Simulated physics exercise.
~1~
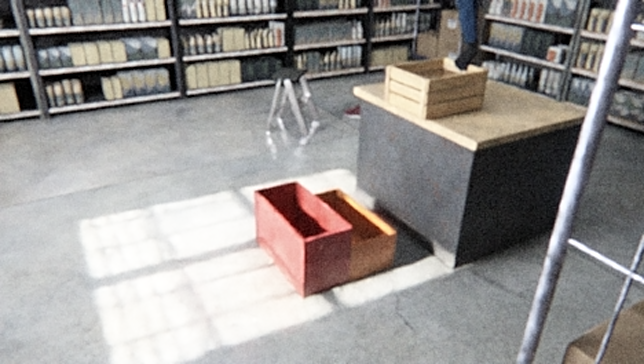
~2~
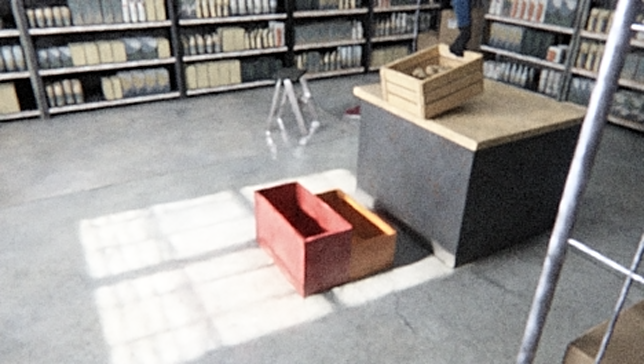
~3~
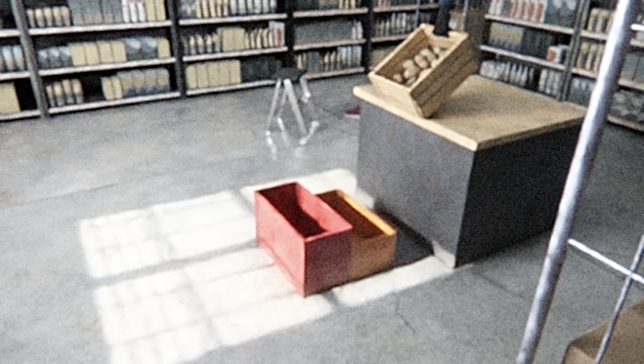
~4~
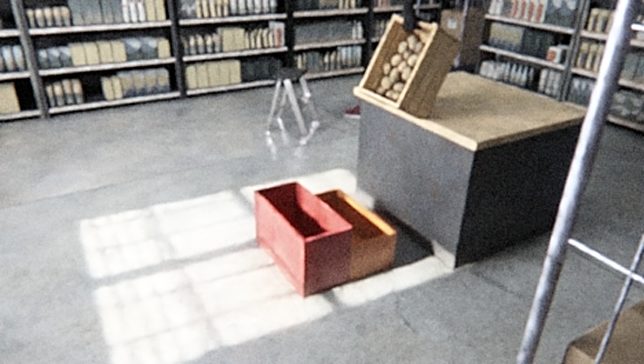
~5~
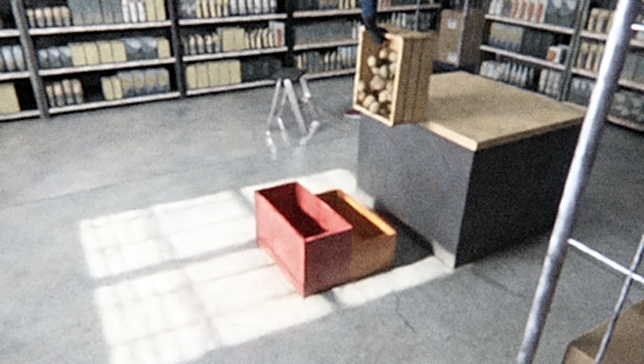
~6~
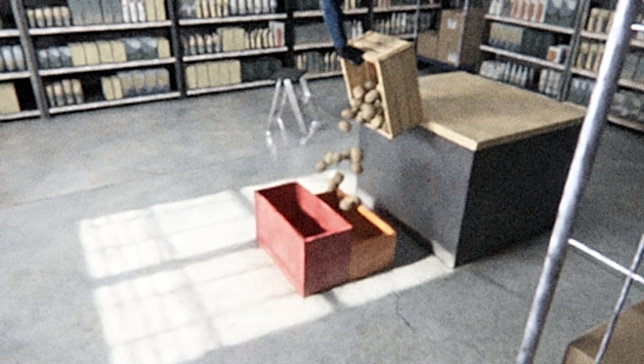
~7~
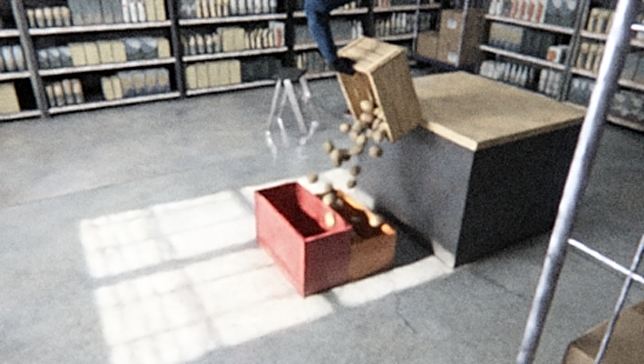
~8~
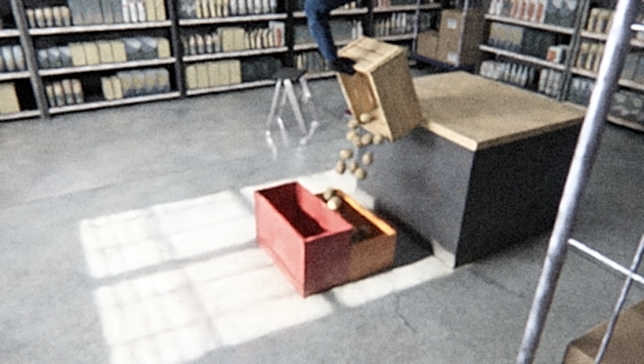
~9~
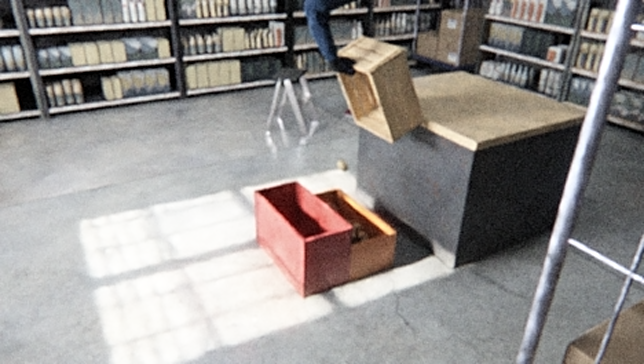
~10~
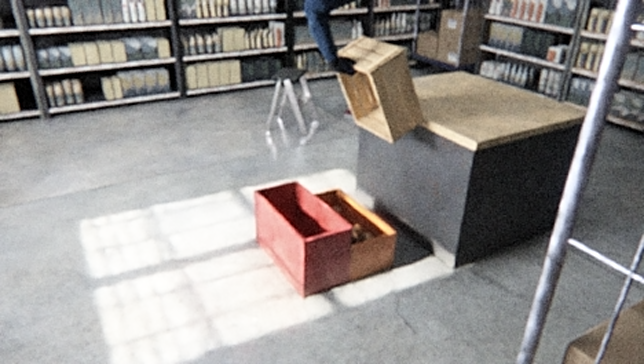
A wooden box full of round, brown, potato-like pieces sits on a dark bench with a pale wooden top, seen from above in a storeroom lined with stocked shelves. On the sunlit concrete floor to the left, an orange tub stands nearest the bench with a red tub beyond it. A dark-gloved hand and blue sleeve show behind the box as it tips steadily leftward over the bench edge. The pieces spill out in a stream, mostly dropping into the orange tub, while a few reach the red one. Finally the emptied box hangs tilted and still.
